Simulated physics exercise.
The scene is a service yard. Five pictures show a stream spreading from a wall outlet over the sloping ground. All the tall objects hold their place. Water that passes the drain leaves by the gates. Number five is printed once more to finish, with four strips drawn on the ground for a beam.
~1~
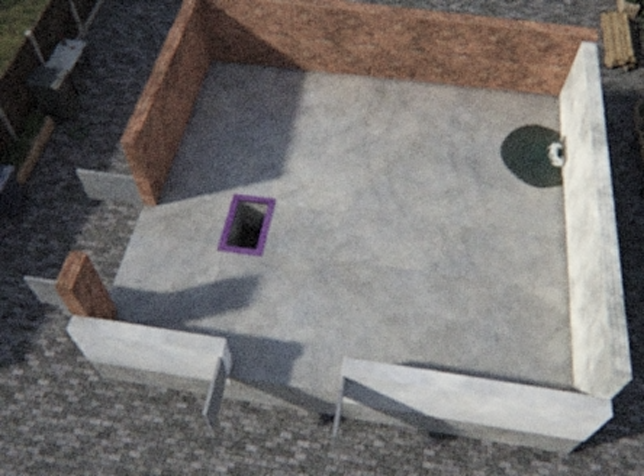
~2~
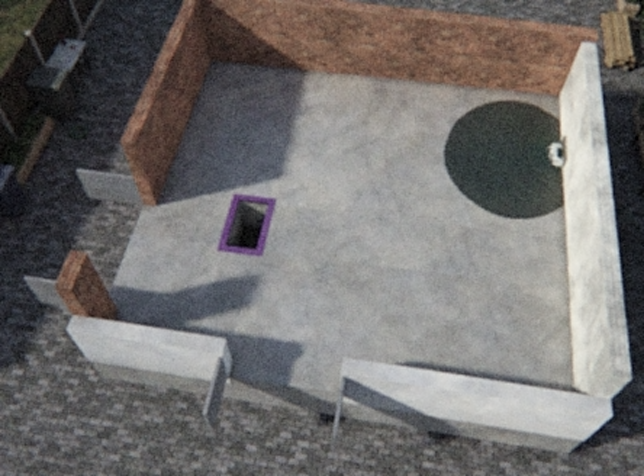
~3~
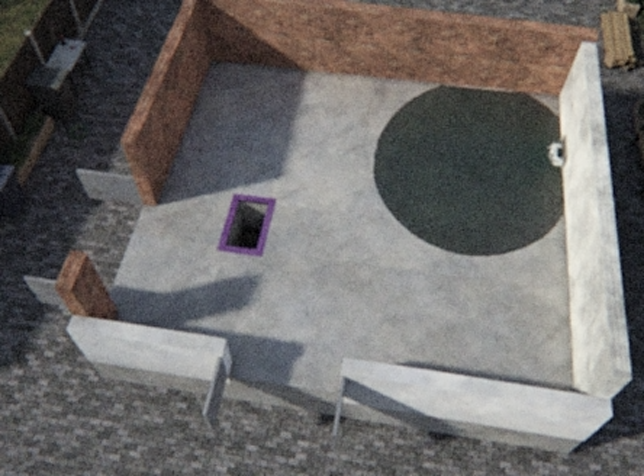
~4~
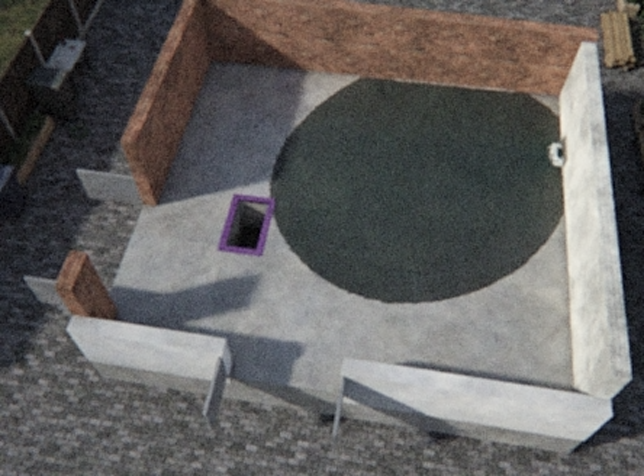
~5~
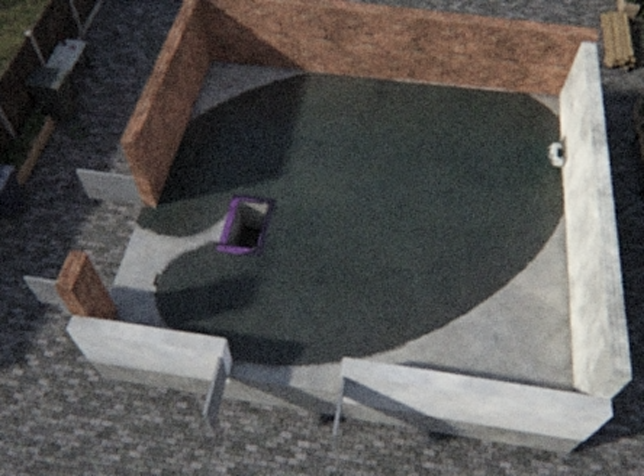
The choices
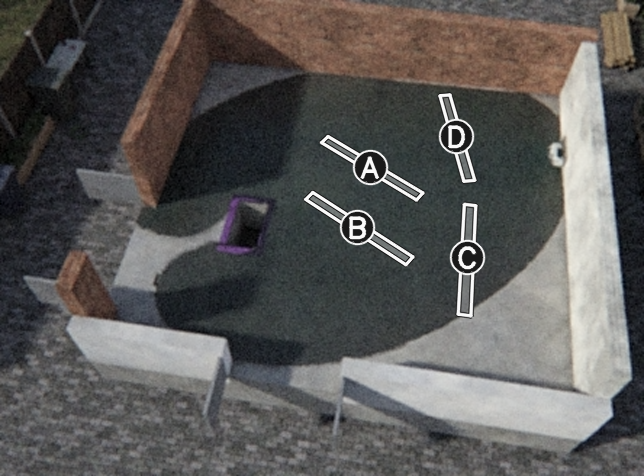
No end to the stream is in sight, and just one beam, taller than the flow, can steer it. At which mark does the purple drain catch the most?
I would pick place C.
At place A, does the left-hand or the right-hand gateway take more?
More leaves on the left.
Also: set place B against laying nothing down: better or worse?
Place B is worse.
On the marked copy, A from (324, 139) to (419, 196); B from (309, 195) to (409, 260); C from (464, 315) to (470, 204); D from (444, 95) to (469, 180).
Choosing A, about 6 % of the stream runs into the purple drain, about 94 % out by the gates.
Choosing B, about 7 % of the stream runs into the purple drain, about 93 % out by the gates.
Choosing C, about 25 % of the stream runs into the purple drain, about 75 % out by the gates.
Choosing D, about 10 % of the stream runs into the purple drain, about 90 % out by the gates.
